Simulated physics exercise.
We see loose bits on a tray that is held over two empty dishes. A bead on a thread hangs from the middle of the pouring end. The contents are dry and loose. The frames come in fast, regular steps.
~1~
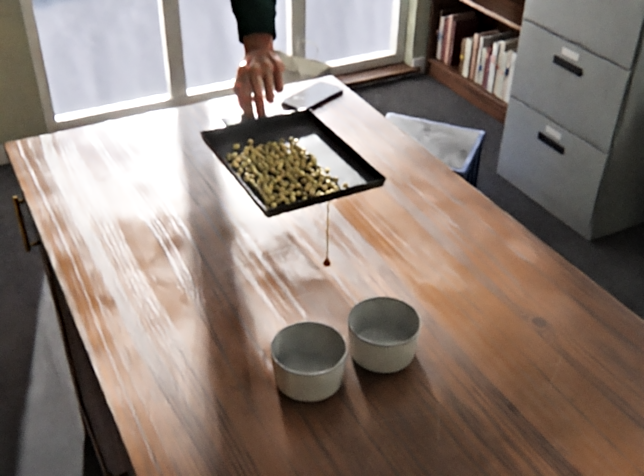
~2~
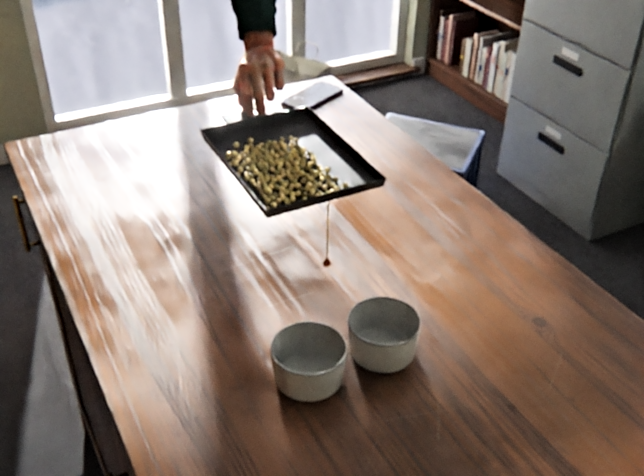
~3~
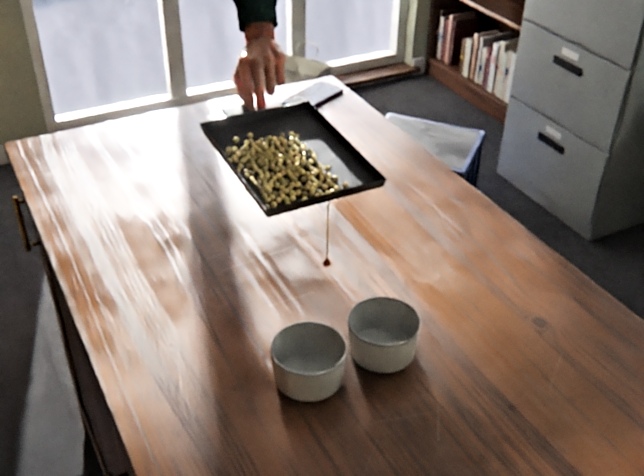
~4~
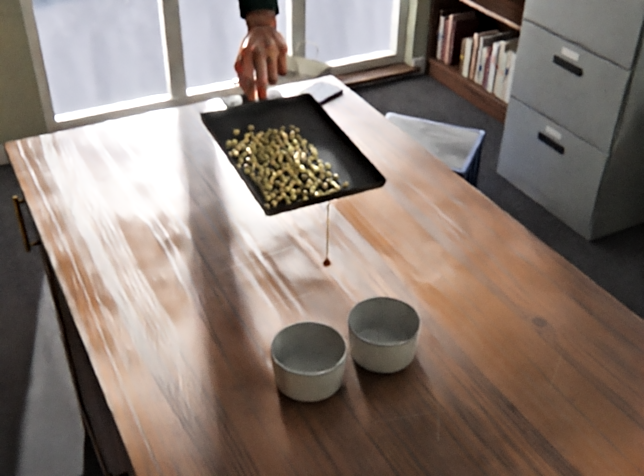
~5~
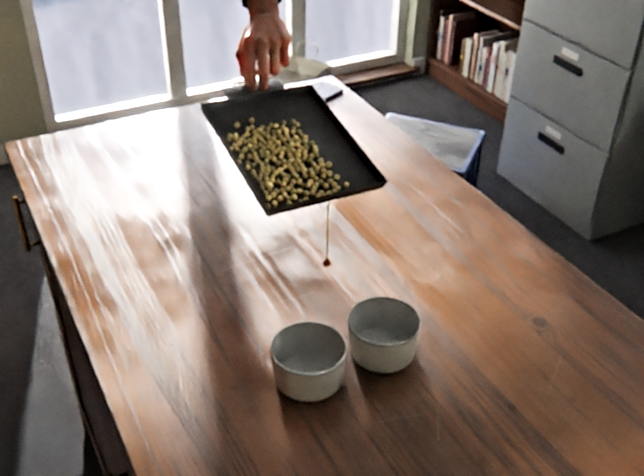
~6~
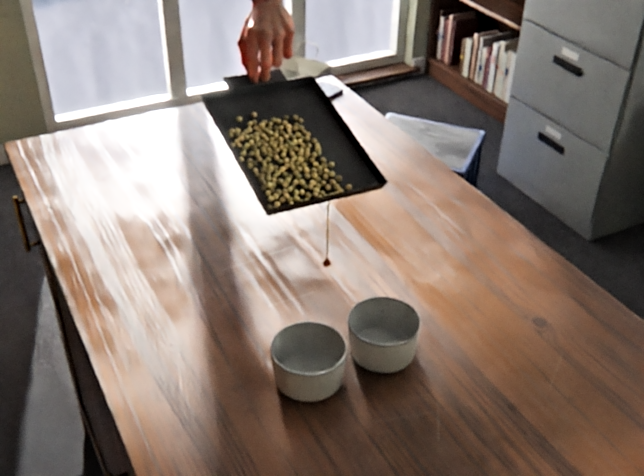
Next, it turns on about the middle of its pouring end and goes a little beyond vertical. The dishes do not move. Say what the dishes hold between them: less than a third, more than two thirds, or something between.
Caught overall: Under a third.
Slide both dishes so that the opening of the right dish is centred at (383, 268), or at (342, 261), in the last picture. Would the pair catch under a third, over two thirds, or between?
In turn: Above two thirds; less than a third.
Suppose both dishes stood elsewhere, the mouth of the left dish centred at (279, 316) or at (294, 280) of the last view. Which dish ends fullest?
At the first place right, at the second the right dish.
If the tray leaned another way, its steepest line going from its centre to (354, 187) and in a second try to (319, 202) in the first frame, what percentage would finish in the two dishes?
In turn 0 and 10 in a hundred.
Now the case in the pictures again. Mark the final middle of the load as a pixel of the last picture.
Near (368, 317).
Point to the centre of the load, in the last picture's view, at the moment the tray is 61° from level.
At about (321, 179).
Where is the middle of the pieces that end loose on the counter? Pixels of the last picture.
Around (370, 314).
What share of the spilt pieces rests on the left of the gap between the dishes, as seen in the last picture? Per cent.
Roughly 40 in a hundred.
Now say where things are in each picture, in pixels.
Corners of the pouring end at (267, 209) and (383, 177), level; middle of the load at (279, 169), soya beans; left dish at (326, 384); right dish at (403, 355); bead on its thread at (327, 263), in the first picture.
Corners of the pouring end at (267, 209) and (384, 177), level; middle of the load at (279, 168), in the second picture.
Corners of the pouring end at (267, 209) and (384, 178), tipped barely, lowest at the right corner; middle of the load at (280, 165), in the third picture.
Corners of the pouring end at (268, 208) and (384, 179), tipped a little, lowest at the right corner; middle of the load at (280, 161), in the fourth picture.
Corners of the pouring end at (268, 208) and (385, 180), tipped a little, lowest at the right corner; middle of the load at (281, 157), in the fifth picture.
Corners of the pouring end at (269, 208) and (385, 181), tipped clearly, lowest at the right corner; middle of the load at (283, 155), about a third on the move; left dish at (326, 384); right dish at (403, 355), in the sixth picture.
Soon, tray tipped steeply; nearly all on the tray; a stray few in the air.
A while on, tray tipped past a quarter turn; a small part on the tray; a stray few in the right dish; about two thirds outside both; about a quarter in the air.
Towards the end, tray tipped past a quarter turn; a stray few in the left dish; a small part in the right dish; nearly all outside both.
Finally, tray tipped past a quarter turn; a stray few in the left dish; a small part in the right dish; nearly all outside both.
